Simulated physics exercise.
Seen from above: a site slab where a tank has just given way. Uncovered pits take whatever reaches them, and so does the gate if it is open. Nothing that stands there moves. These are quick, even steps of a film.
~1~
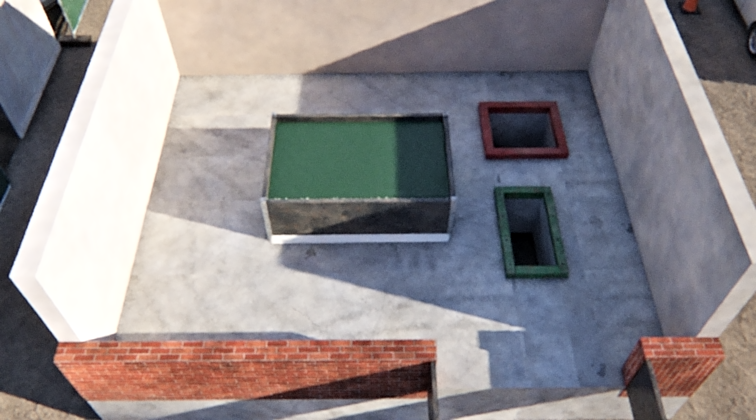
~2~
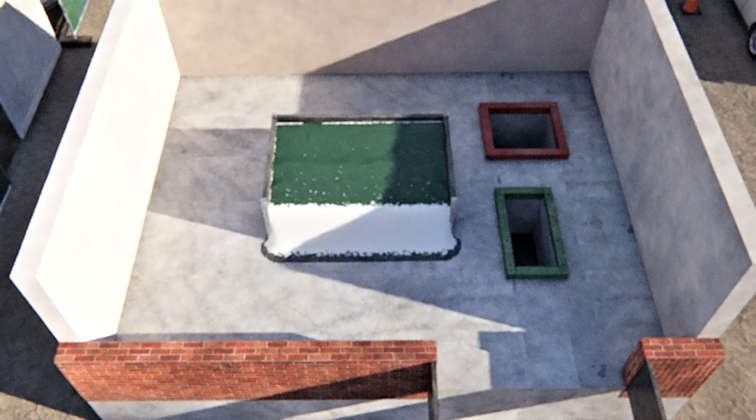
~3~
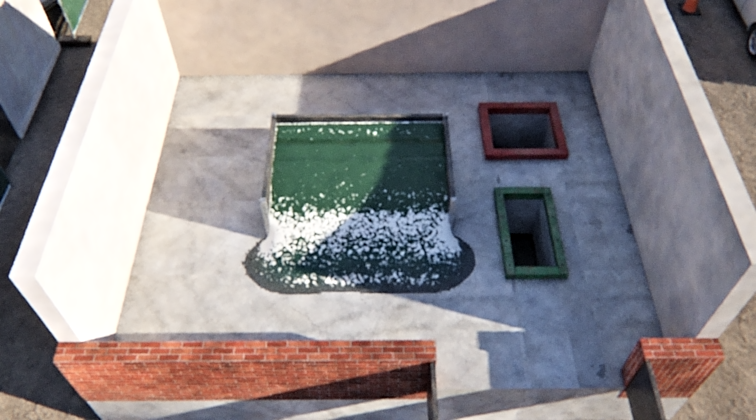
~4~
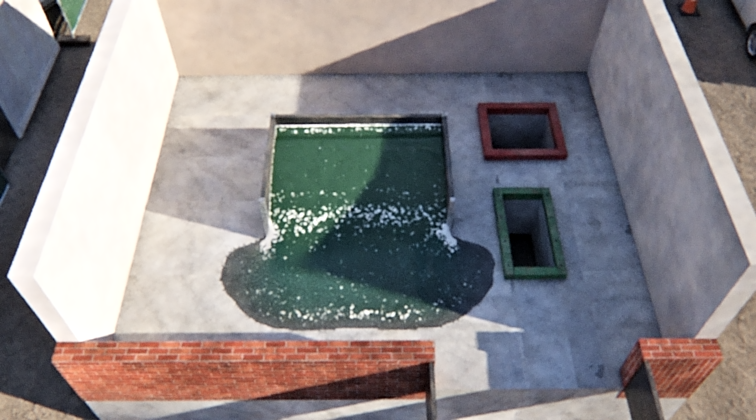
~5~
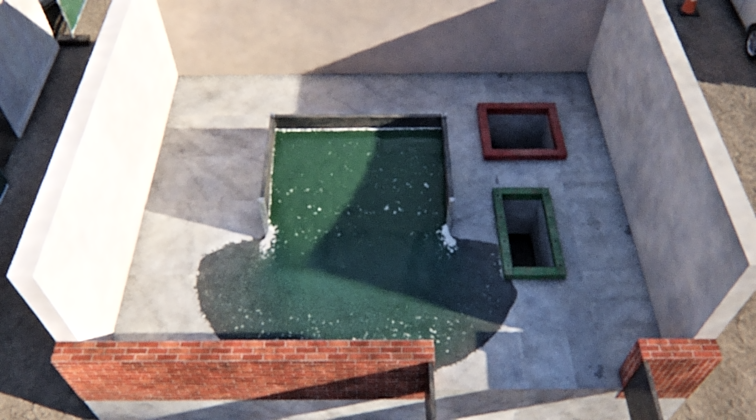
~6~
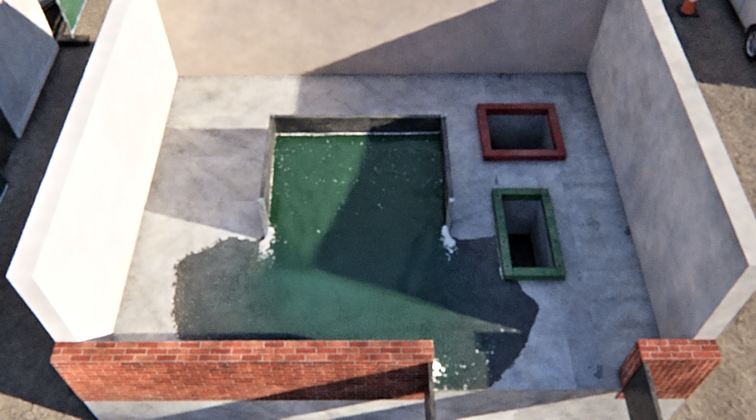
Green water burst out of the near side of an open tank on a concrete slab, foaming white at first, then spread both ways across the floor and reached the low brick wall and its gap.
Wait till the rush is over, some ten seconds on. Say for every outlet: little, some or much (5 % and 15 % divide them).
The gate takes over 15 %; the red pit takes under 5 %; the green pit takes under 5 %.
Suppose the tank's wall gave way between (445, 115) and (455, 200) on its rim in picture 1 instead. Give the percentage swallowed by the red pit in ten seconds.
Roughly, in per cent: Red 10.
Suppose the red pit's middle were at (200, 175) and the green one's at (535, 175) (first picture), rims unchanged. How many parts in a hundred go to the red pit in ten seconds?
Roughly, in per cent: Red 10.
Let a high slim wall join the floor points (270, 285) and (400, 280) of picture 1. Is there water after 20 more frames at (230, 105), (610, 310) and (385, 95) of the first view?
In that order: Covered, awash, clear.
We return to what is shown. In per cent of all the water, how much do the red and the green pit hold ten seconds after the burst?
In turn 0 and 0 per cent.
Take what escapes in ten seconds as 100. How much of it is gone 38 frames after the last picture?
Close to 80 %.
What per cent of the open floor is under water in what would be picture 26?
Close to 65 %.
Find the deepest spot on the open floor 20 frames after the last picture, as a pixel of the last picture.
Close to (104, 373).
A moment on, water covers 30 % of the floor; the gate 4 %, the red pit 0 %, the green pit 0 %.
Next, water covers 35 % of the floor; the gate 12 %, the red pit 0 %, the green pit 0 %.
Then, water covers 65 % of the floor; the gate 19 %, the red pit 0 %, the green pit 0 %.
Later, water covers 95 % of the floor; the gate 26 %, the red pit 0 %, the green pit 0 %.
In the end, water covers 95 % of the floor; the gate 31 %, the red pit 0 %, the green pit 0 %.
